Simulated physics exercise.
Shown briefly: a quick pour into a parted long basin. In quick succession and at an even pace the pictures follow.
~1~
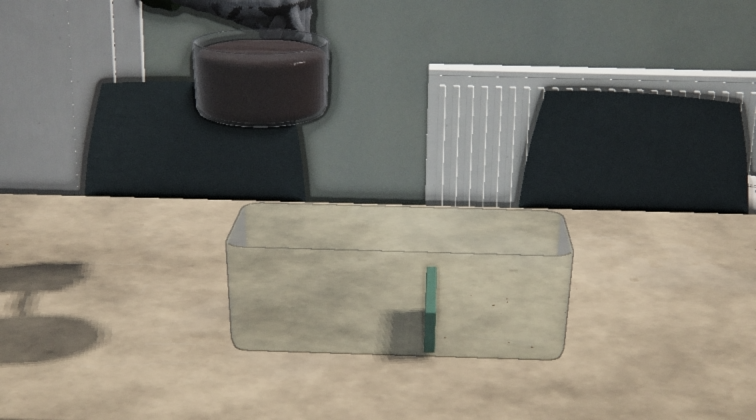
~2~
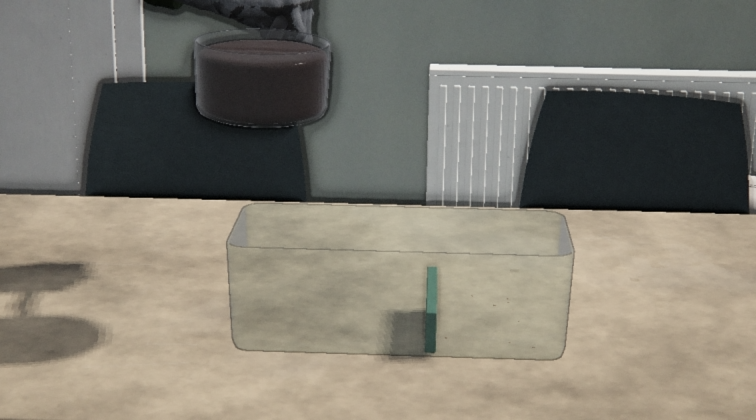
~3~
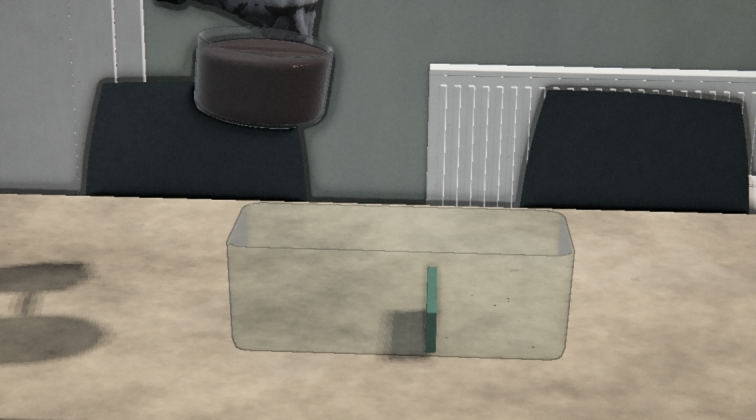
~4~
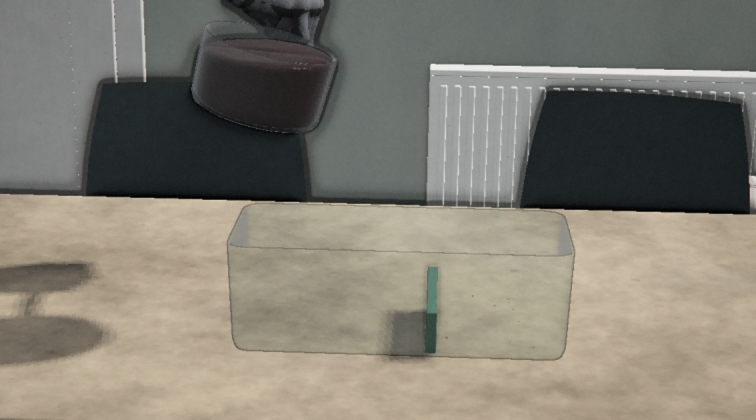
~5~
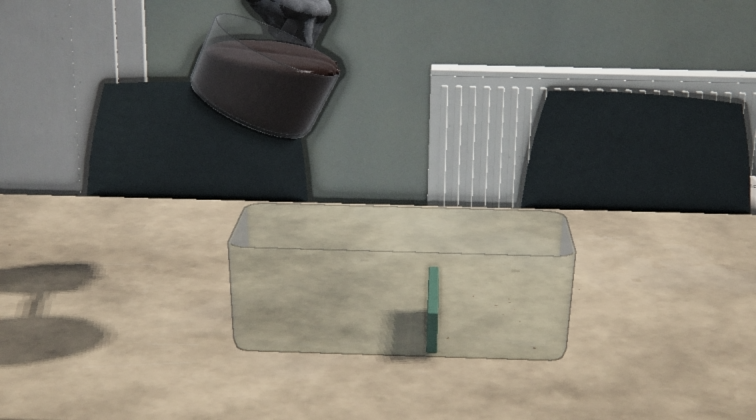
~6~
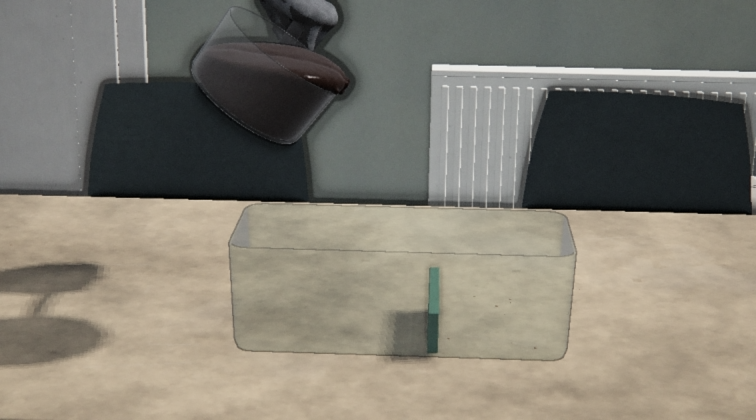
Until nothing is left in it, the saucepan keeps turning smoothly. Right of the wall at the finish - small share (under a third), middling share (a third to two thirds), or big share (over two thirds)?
Small.
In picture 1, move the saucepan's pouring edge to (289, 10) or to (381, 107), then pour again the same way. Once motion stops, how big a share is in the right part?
In order, some 15 and 25 percent.
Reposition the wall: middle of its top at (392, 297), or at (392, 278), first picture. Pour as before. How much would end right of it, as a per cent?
35 per cent, then 30 per cent, roughly.
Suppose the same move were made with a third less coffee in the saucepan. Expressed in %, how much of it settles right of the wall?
Close to 10 per cent.
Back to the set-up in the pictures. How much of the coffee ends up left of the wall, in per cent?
About 80 per cent.
A moment on, the saucepan is tipped right over and 25 per cent is still to pour, 23 is left of the wall and 0 right of it.
Next, the saucepan is tipped right over and 6 per cent is still to pour, 79 is left of the wall and 1 right of it.
Then the saucepan is tipped right over and 1 per cent is still to pour, 77 is left of the wall and 6 right of it.
Later the saucepan is tipped right over and 0 per cent is still to pour, 80 is left of the wall and 9 right of it.
In the end 81 per cent lies left of the wall, 9 right of it and 10 outside.
